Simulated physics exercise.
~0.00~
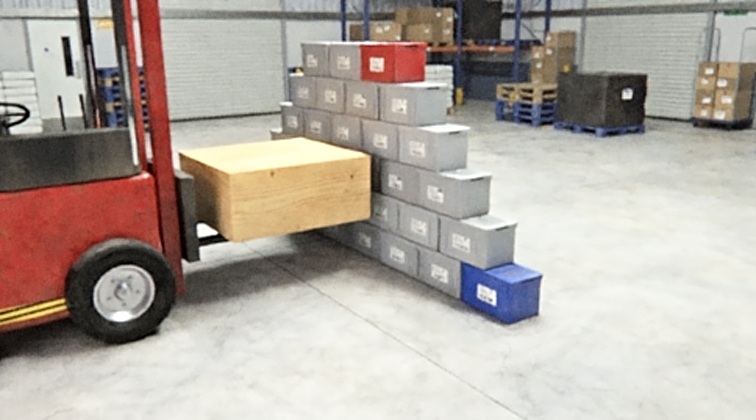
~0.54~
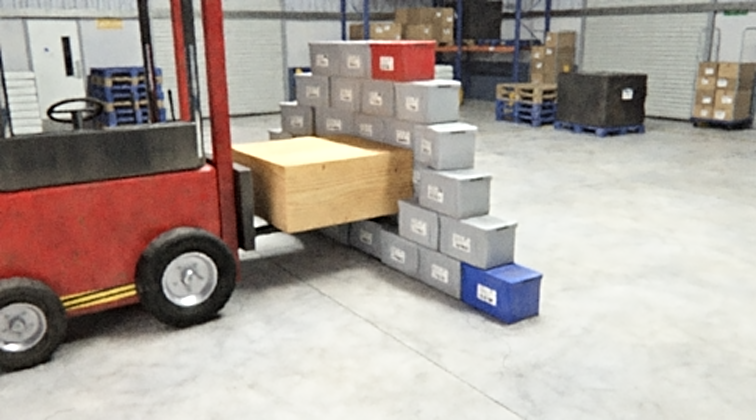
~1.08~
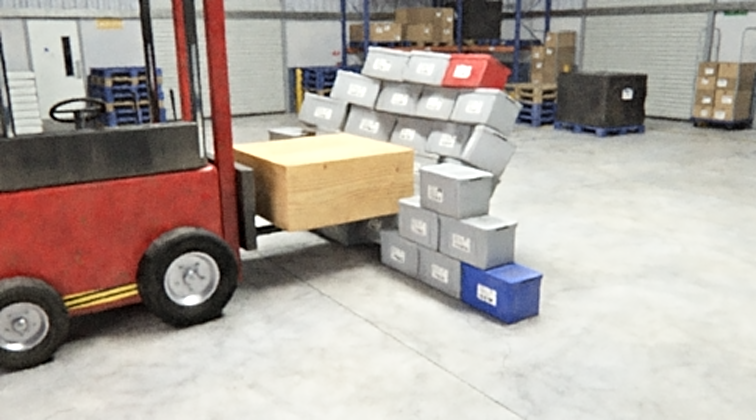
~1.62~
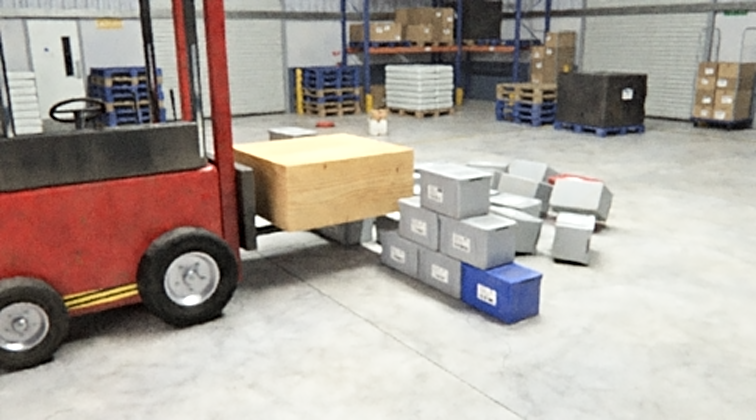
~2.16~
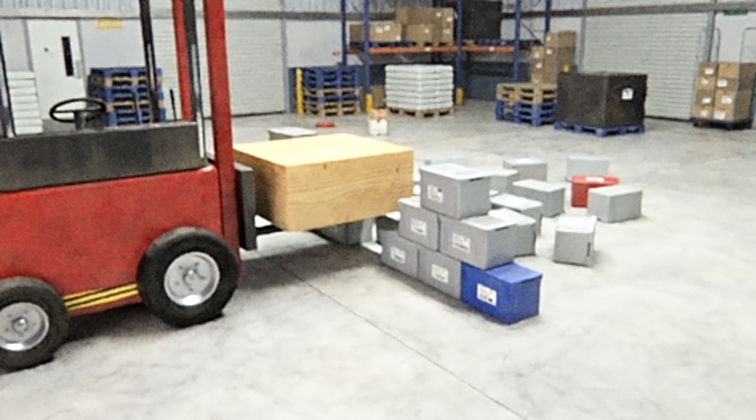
A forklift pushes a wooden block into stacked gray boxes, toppling the upper rows rightward.
